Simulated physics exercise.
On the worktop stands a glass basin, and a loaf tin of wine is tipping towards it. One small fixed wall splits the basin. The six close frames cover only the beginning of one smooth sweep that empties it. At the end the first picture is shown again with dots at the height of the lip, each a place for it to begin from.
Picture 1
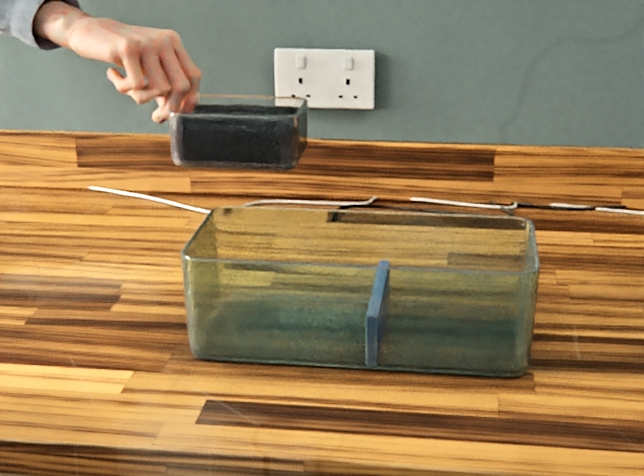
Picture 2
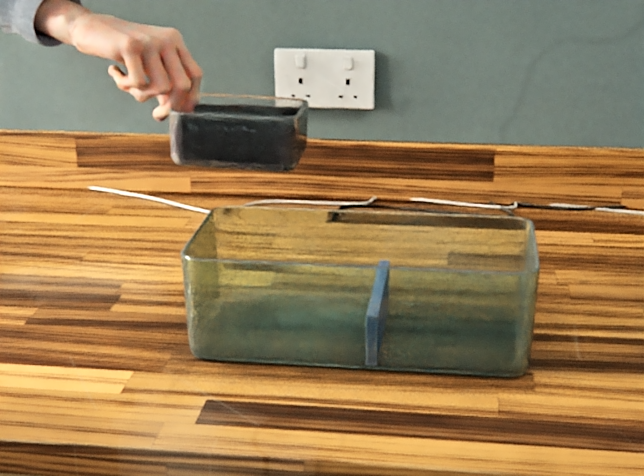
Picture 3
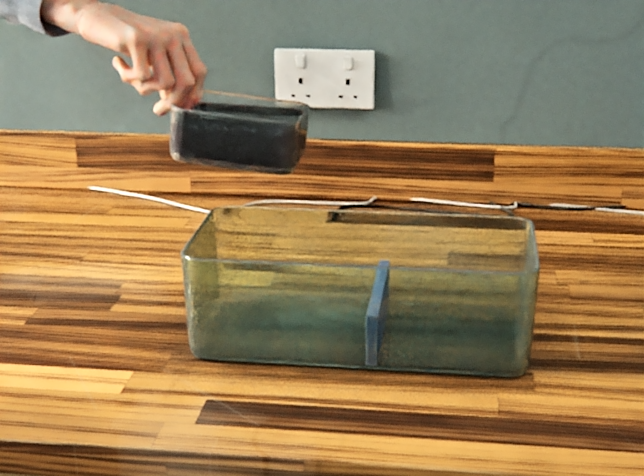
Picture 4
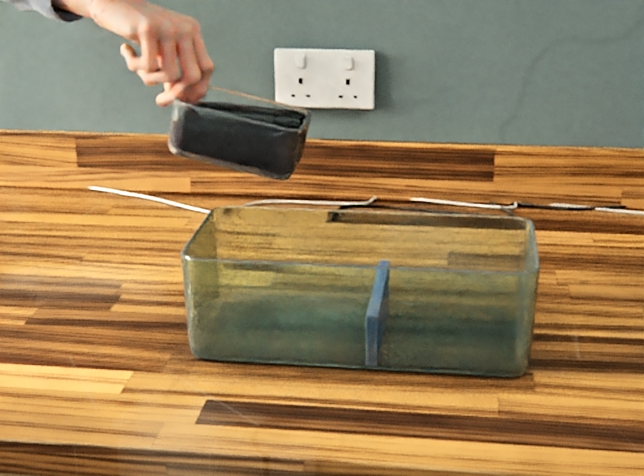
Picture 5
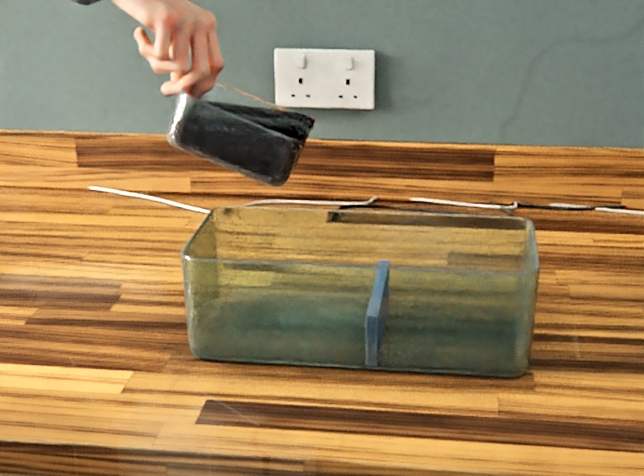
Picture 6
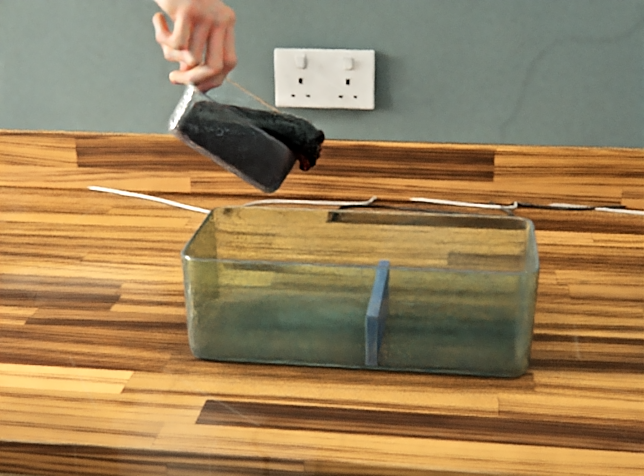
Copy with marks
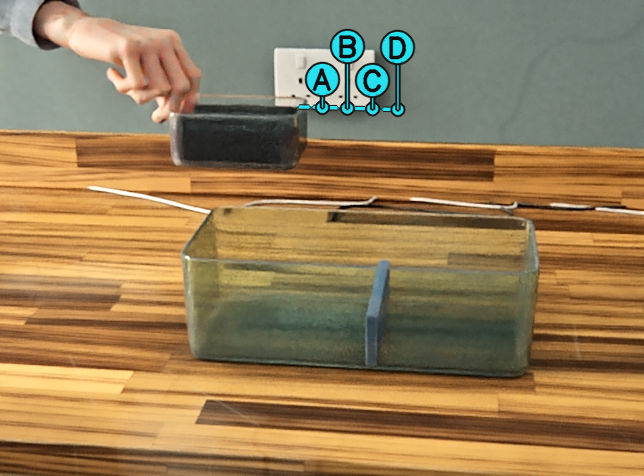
At first, a hand holds a small clear container of dark liquid level above a larger glass basin with a blue divider on a wooden worktop. The hand then rises slightly and moves right, tilting the container rightward more and more, until the dark liquid bulges out over its lip.
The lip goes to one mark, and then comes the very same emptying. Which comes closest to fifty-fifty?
It is A.
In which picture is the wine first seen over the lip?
In picture 5.
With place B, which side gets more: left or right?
The right one.
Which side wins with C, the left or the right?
More ends on the right.
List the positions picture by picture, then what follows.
In the first frame, upright, lip at (300, 107); basin from (191, 354) to (529, 373); top of the wall at (379, 286); nothing has left yet.
In the second frame, upright, lip at (300, 108); nothing has left yet.
In the third frame, tipped about 6°, lip at (302, 113); nothing has left yet.
In the fourth frame, tipped about 12°, lip at (304, 120); nothing has left yet.
In the fifth frame, tipped about 21°, lip at (305, 130); wine is over the lip, down to (309, 131).
In the sixth frame, tipped about 32°, lip at (305, 142); wine is over the lip, down to (314, 160).
In cyan, A at (322, 107); B at (347, 108); C at (372, 108); D at (397, 109).
With A, about 50 % ends left of the wall and 49 % right of it.
With B, about 25 % ends left of the wall and 74 % right of it.
With C, about 15 % ends left of the wall and 84 % right of it.
With D, about 8 % ends left of the wall and 91 % right of it.
